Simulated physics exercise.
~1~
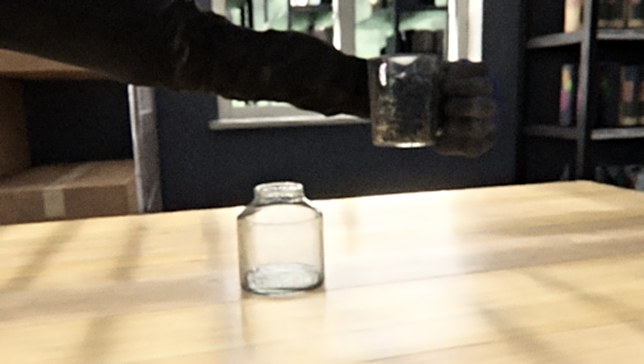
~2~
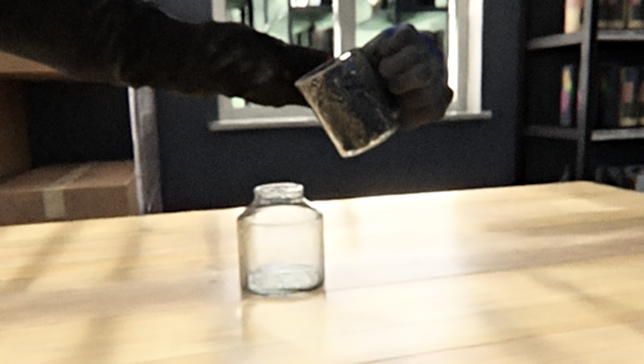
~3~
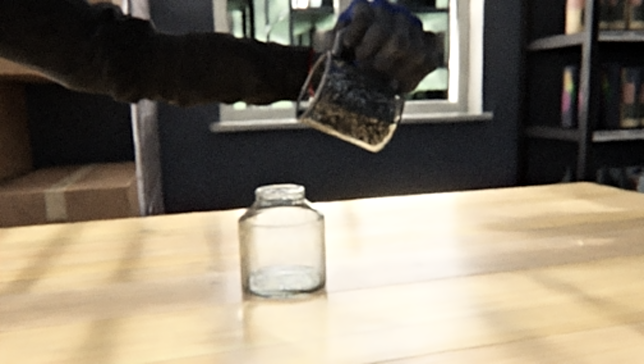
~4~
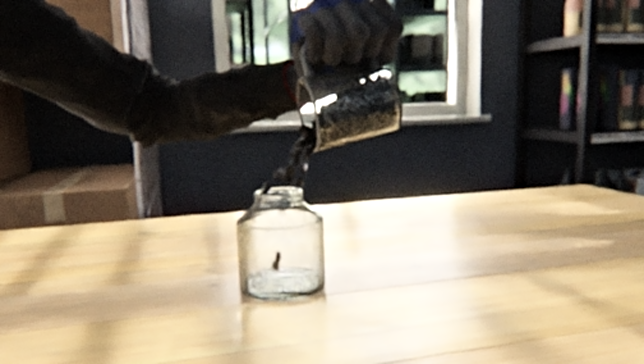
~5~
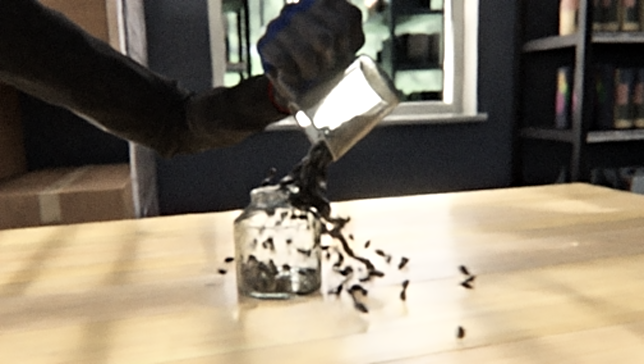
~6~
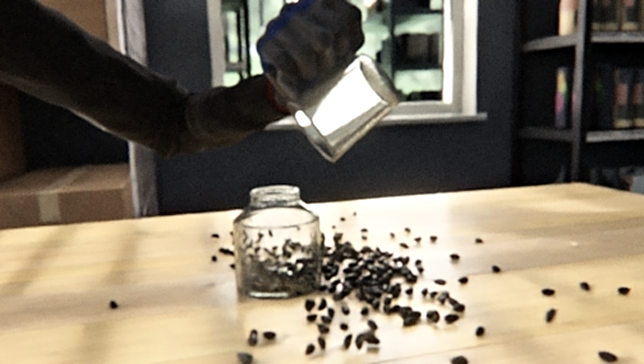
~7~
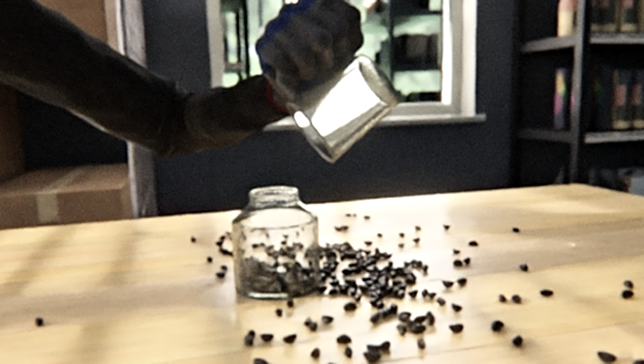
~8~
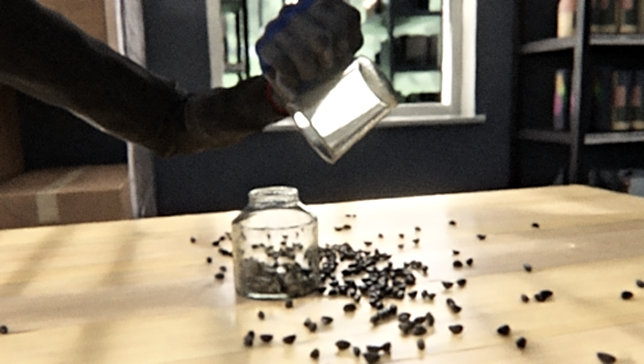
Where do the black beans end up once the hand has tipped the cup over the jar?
Most of them spill onto the table around the jar, while a smaller part lands inside it. Hardly any stay in the cup.
